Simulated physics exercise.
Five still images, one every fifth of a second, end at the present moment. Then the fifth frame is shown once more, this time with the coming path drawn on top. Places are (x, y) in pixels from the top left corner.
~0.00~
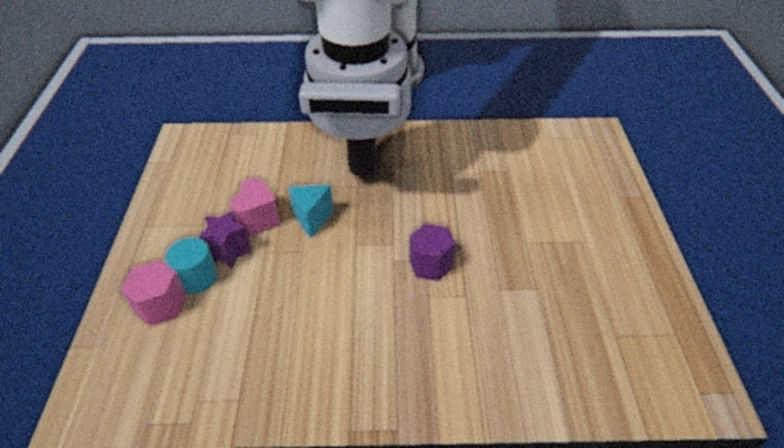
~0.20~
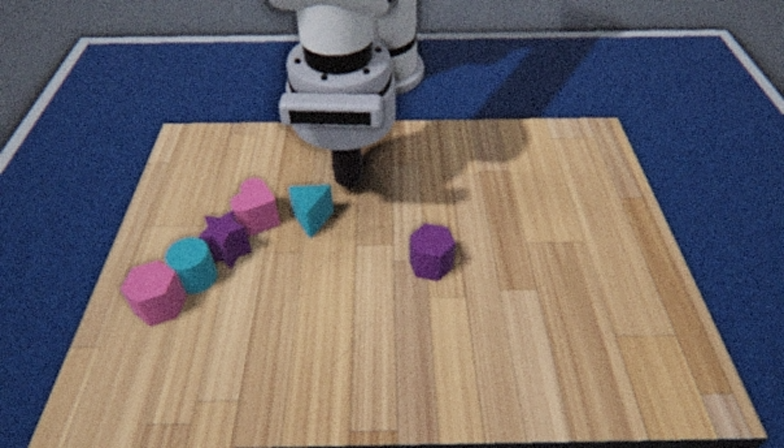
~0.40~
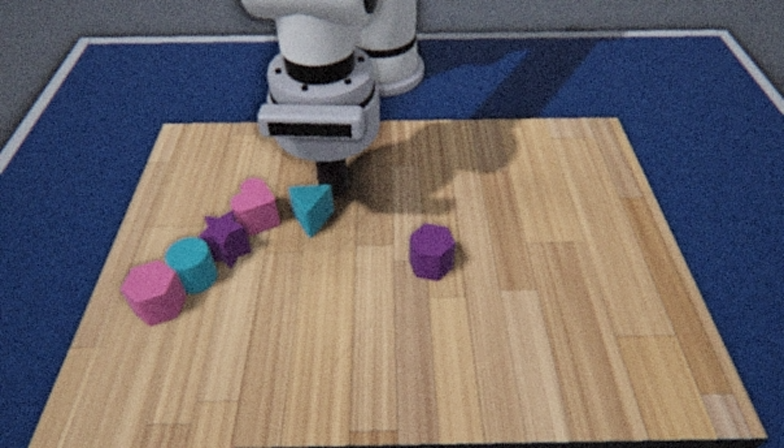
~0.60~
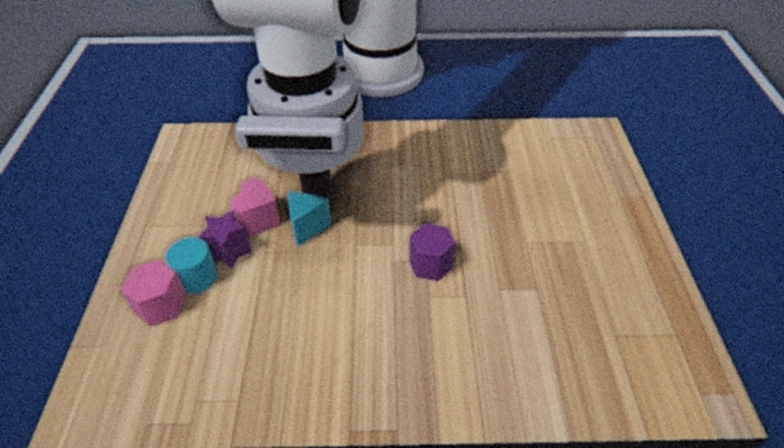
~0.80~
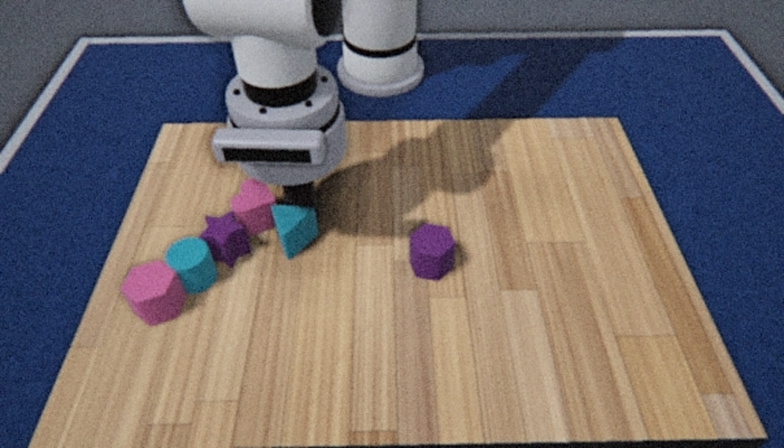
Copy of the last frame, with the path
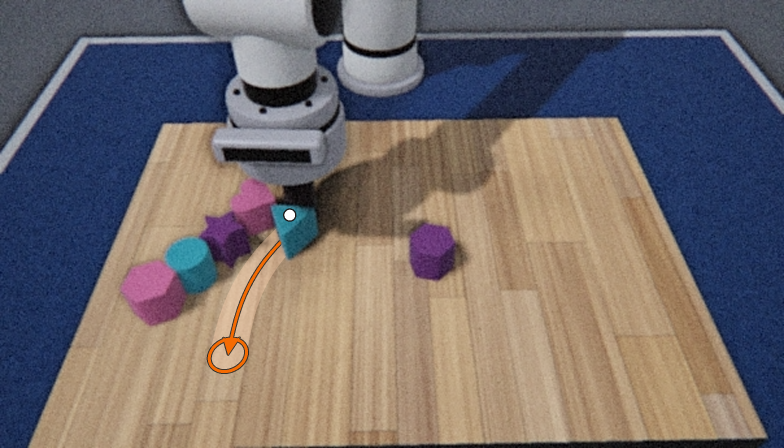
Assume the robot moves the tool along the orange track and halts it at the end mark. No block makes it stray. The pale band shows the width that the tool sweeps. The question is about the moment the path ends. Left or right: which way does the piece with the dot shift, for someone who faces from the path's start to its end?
Out to the left.
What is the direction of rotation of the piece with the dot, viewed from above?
From the top, the block rotates counterclockwise.
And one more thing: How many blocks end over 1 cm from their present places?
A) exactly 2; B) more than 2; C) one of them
C - one of them.
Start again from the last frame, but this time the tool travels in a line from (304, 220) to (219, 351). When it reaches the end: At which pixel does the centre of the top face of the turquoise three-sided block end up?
Around (193, 359).
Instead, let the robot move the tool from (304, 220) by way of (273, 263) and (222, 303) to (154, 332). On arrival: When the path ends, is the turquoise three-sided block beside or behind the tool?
I'd say yes.
Drawn move, from (304, 220) over (269, 255) and (242, 301) to (228, 355); the dot is on the turquoise three-sided block.
The first path, step by step. One third of the way, tool at (266, 245); turquoise three-sided block at (265, 254), turned 25° anticlockwise.
Two thirds of the way, tool at (239, 291); turquoise three-sided block at (264, 286), turned 75° anticlockwise.
At the end, tool at (224, 345); pink heart block still; turquoise three-sided block at (265, 289), turned 90° anticlockwise.
